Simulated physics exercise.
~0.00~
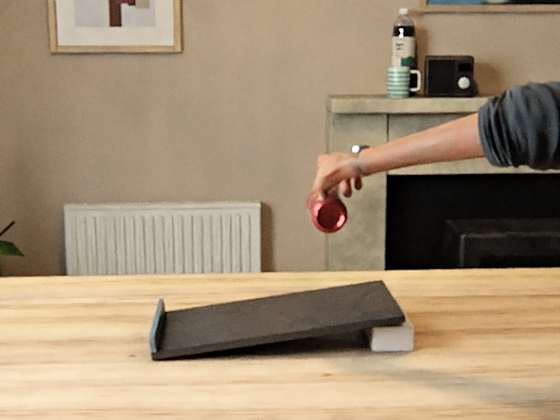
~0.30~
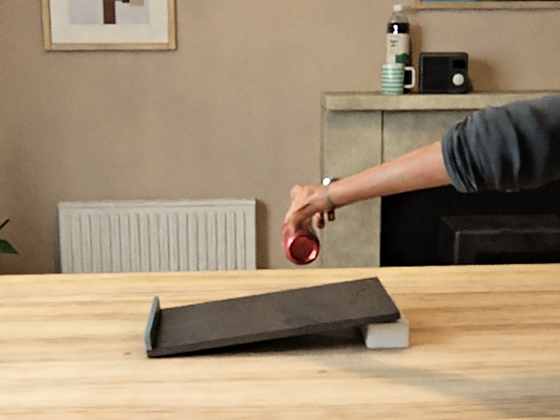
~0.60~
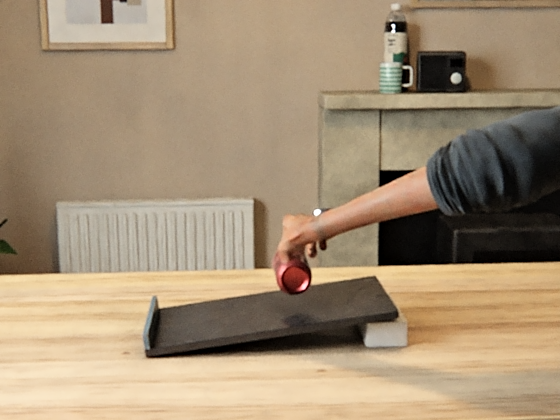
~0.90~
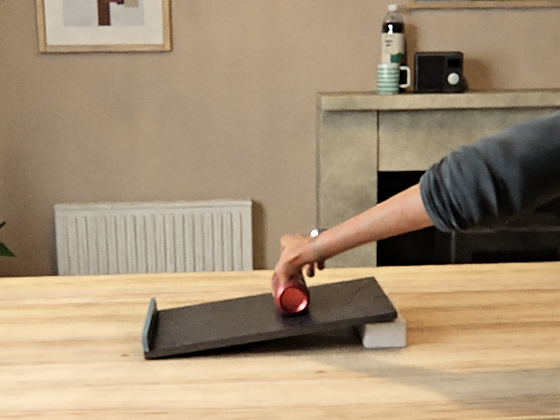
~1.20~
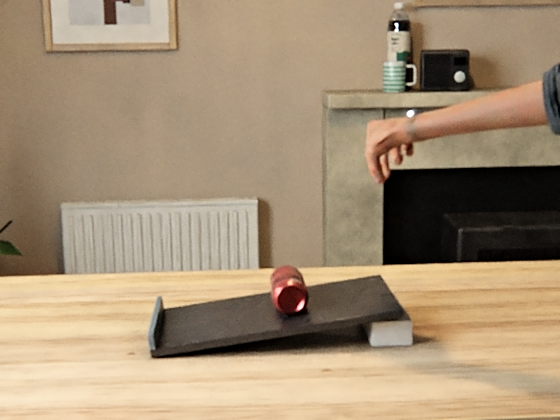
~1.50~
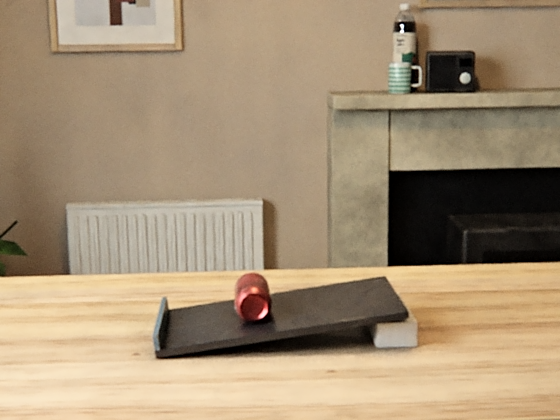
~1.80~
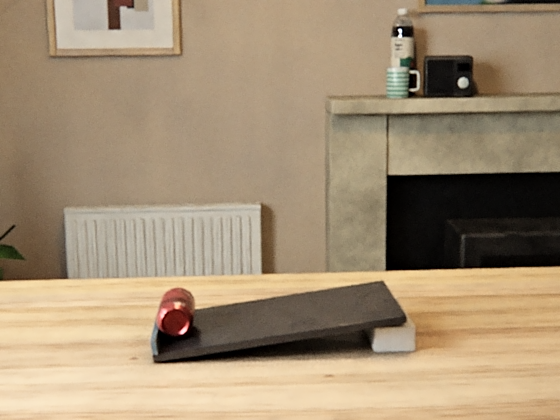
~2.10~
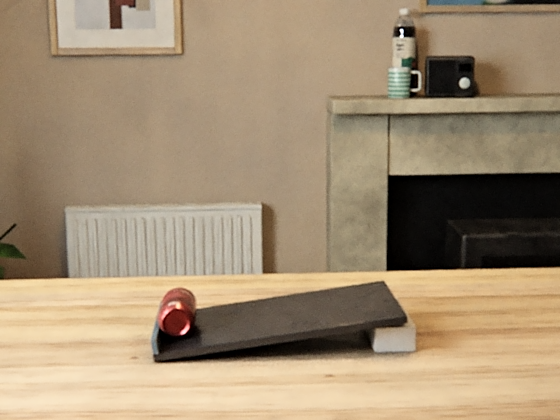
An arm in a dark grey sleeve reaches in from the right, holding a red can on its side above a pale wooden table, seen from the front by a slightly swaying camera. On the table, a dark board slopes down to the left, its right end on a light block and its low end edged by a raised strip, with a white radiator and a fireplace behind. The hand lowers the can onto the middle of the board, lets go and withdraws to the right. The can rolls down to the left and ends resting against the strip, while the board stays put.
